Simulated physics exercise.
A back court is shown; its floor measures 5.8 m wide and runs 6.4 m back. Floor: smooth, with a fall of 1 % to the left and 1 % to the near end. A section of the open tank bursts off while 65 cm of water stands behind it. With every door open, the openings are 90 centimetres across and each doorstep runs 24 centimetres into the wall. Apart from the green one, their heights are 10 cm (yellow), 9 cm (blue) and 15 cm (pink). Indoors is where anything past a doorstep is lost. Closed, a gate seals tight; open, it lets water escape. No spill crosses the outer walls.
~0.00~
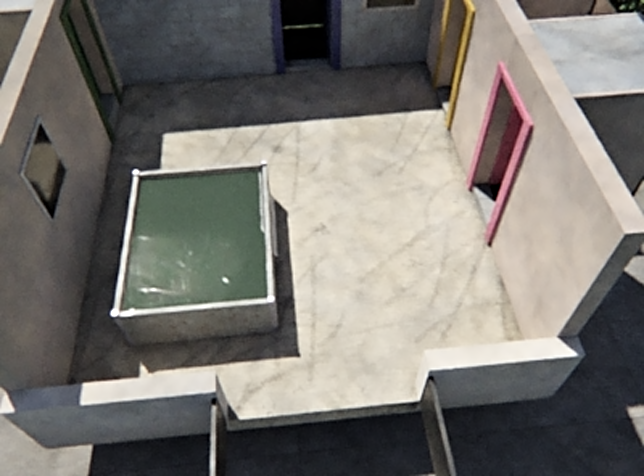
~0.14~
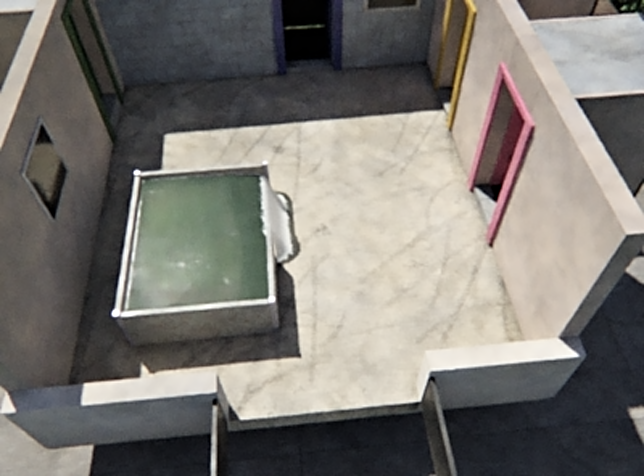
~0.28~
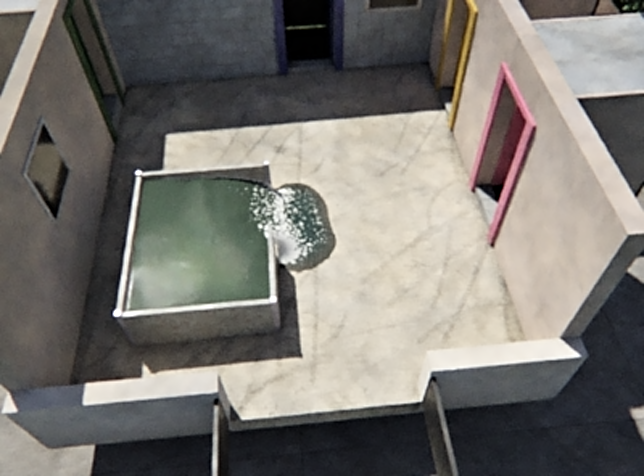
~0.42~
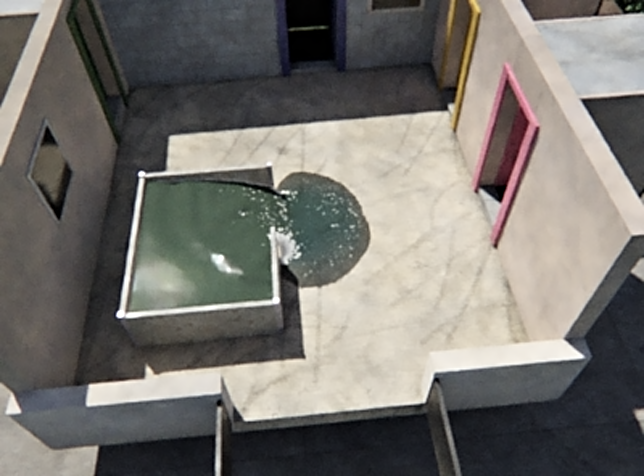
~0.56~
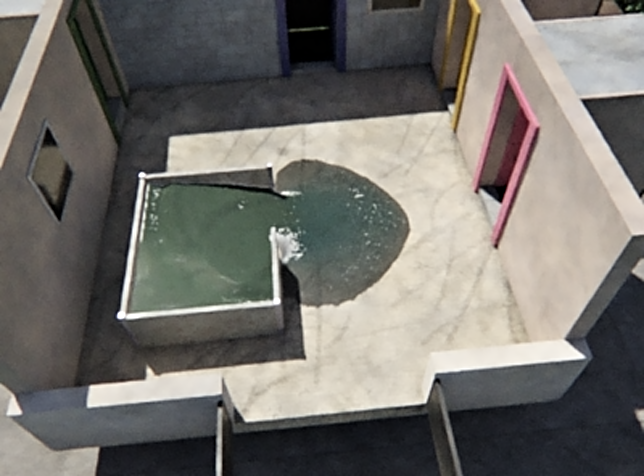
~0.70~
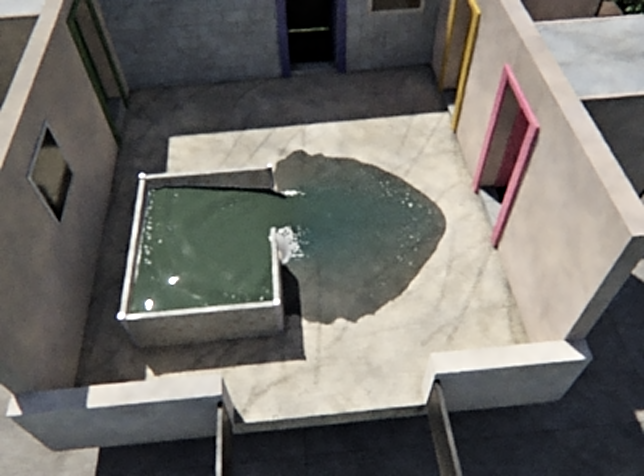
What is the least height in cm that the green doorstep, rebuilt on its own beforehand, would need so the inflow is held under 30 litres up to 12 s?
Around 7 cm would be enough.
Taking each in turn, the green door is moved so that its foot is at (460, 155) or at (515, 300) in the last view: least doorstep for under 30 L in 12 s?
You'd want about 17 cm there first, then about 11.5 cm.
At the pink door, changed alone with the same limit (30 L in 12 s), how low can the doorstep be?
Pink - roughly 20 cm.
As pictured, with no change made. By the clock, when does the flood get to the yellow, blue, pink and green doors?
Yellow 1.8 seconds, blue 2.8 seconds, pink 0.9 seconds, green 5.5 seconds.
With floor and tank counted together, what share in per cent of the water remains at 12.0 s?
Roughly 84 percent of the water remains.
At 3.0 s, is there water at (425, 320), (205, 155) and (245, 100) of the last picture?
1: Awash; 2: Unwetted; 3: Unwetted.
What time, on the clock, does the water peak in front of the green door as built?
That happens close to 6.0 s on the clock.
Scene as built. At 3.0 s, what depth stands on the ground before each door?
Yellow door 13 cm, blue door 2 cm, pink door 21 cm, green door 0 cm.
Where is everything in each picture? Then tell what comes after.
The first frame shows still water, 65 cm deep, in the open tank at (199, 235); the green door at (98, 73) is dry.
In the second frame, the front is at (295, 248), 0.4 m from the gap at (268, 216); 0.3 m2 of floor is wet, 65 cm left at the back.
In the third frame, water pours out at (269, 218) and has run 0.8 m, to (329, 245); about 11 cm deep outside, 65 cm at the back.
In the fourth frame, water pours out at (273, 221) and has run 1.3 m, to (364, 239); about 8 cm deep outside, 65 cm at the back.
In the fifth frame, water pours out at (273, 221) and has run 1.9 m, to (403, 230); about 6 cm deep outside, 63 cm at the back.
In the sixth frame, water pours out at (273, 222) and has run 2.5 m, to (441, 221); about 5 cm deep outside, 56 cm at the back; 3.3 m in a straight line remain to the green door at (104, 77).
After 1.4 s water covers 30 % of the floor, deepest (36 cm) near (281, 226); it has not reached the green door.
After 3.0 s water covers 45 % of the floor, deepest (28 cm) near (433, 72); it has not reached the green door.
After 12.0 s water covers 100 % of the floor, deepest (16 cm) near (125, 336); 9 cm at the green door, 0 litres in over its 27 cm doorstep.
At the green door as built, the water arrived by 5.6 s and peaked near 11 cm at 6.0 s.
With a doorstep of 6 cm, 50 litres would have come in within the 12 s; with 8 cm, 16 litres. So under 30 litres takes about 7 cm.
